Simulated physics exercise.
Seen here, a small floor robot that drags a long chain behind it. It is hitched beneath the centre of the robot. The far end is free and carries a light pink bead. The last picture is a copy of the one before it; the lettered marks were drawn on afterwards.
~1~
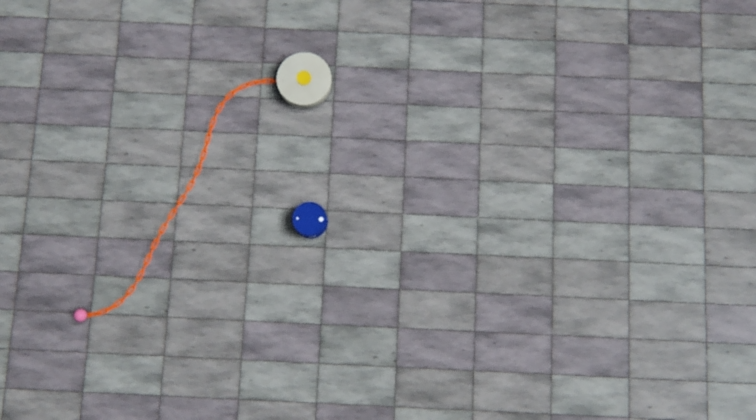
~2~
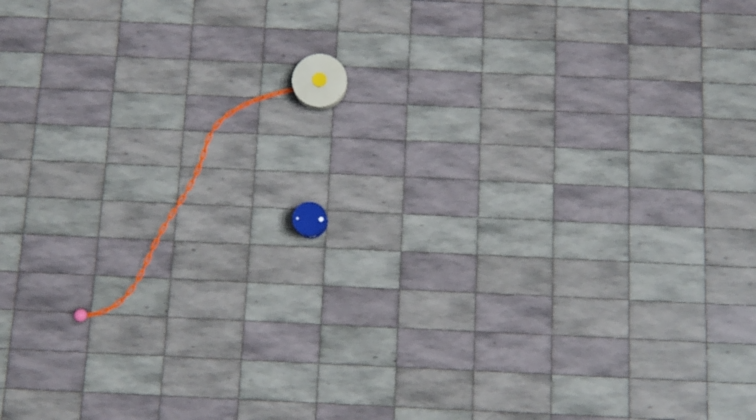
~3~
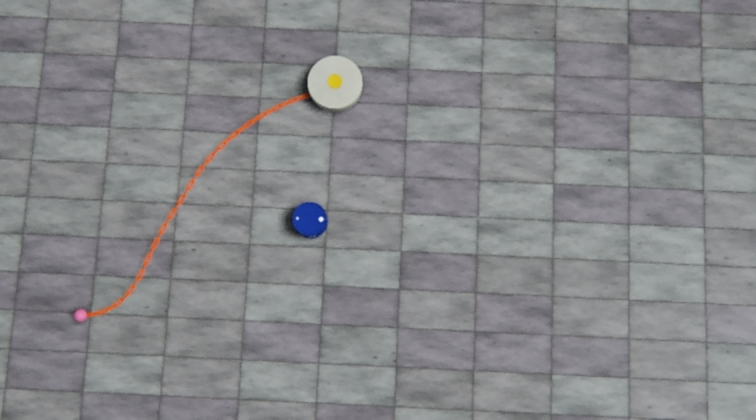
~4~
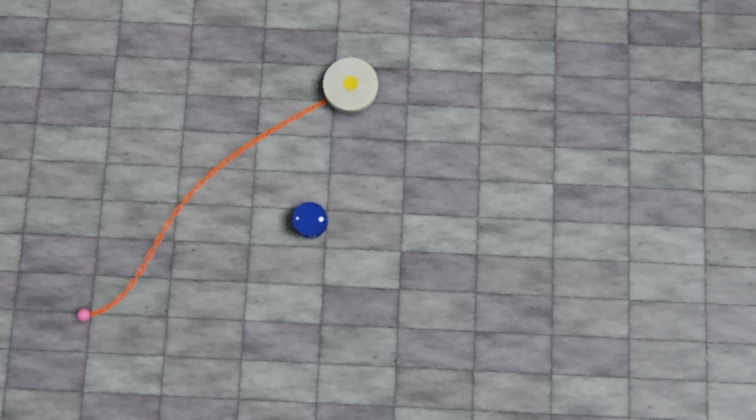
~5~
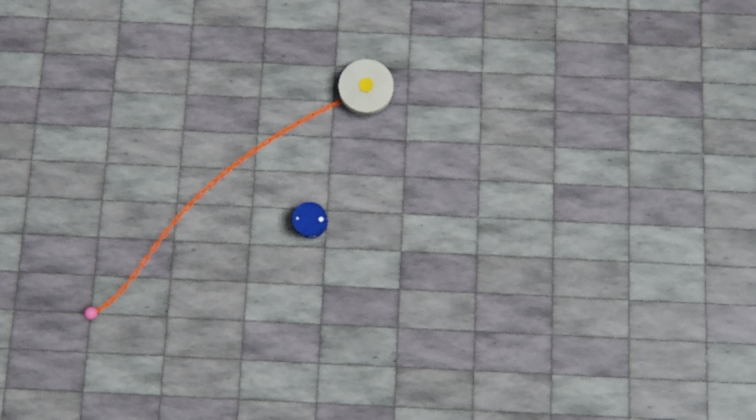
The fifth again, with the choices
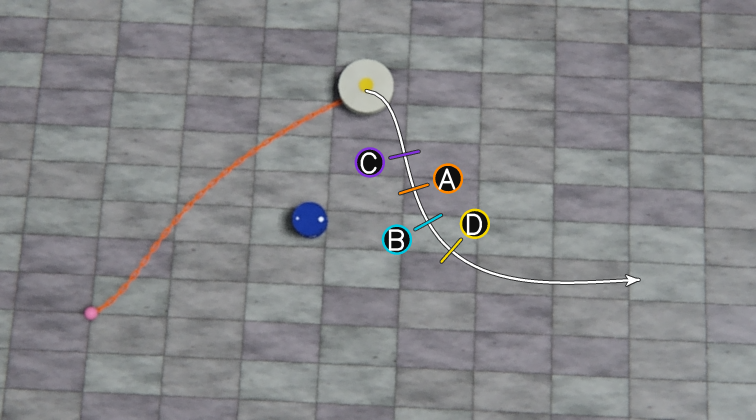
Small round robot moving slowly right past a blue tub, pulling its orange chain straighter until the pink-beaded free end shifts slightly.
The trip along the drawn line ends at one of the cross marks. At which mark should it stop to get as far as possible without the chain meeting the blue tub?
All is well up to B.
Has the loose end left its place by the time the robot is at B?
By then, yes.
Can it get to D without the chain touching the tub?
No.
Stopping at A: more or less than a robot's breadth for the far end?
By then, less.
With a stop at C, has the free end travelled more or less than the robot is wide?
By then, less.
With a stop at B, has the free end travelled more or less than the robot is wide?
Less.
On the marked copy, A at (414, 189); B at (428, 222); C at (405, 155); D at (451, 251); the route from (366, 91) via (451, 251) to (639, 280).
Following B. Soon after the start, robot (398, 126), middle of the chain (230, 178), free end (103, 305).
Later, robot (412, 179), middle of the chain (236, 181), free end (105, 303).
In the end, robot (429, 221), middle of the chain (252, 195), free end (110, 298); nothing has been touched.
As for the rest, A is safe but short; C is safe but short; D brings the chain against the tub.
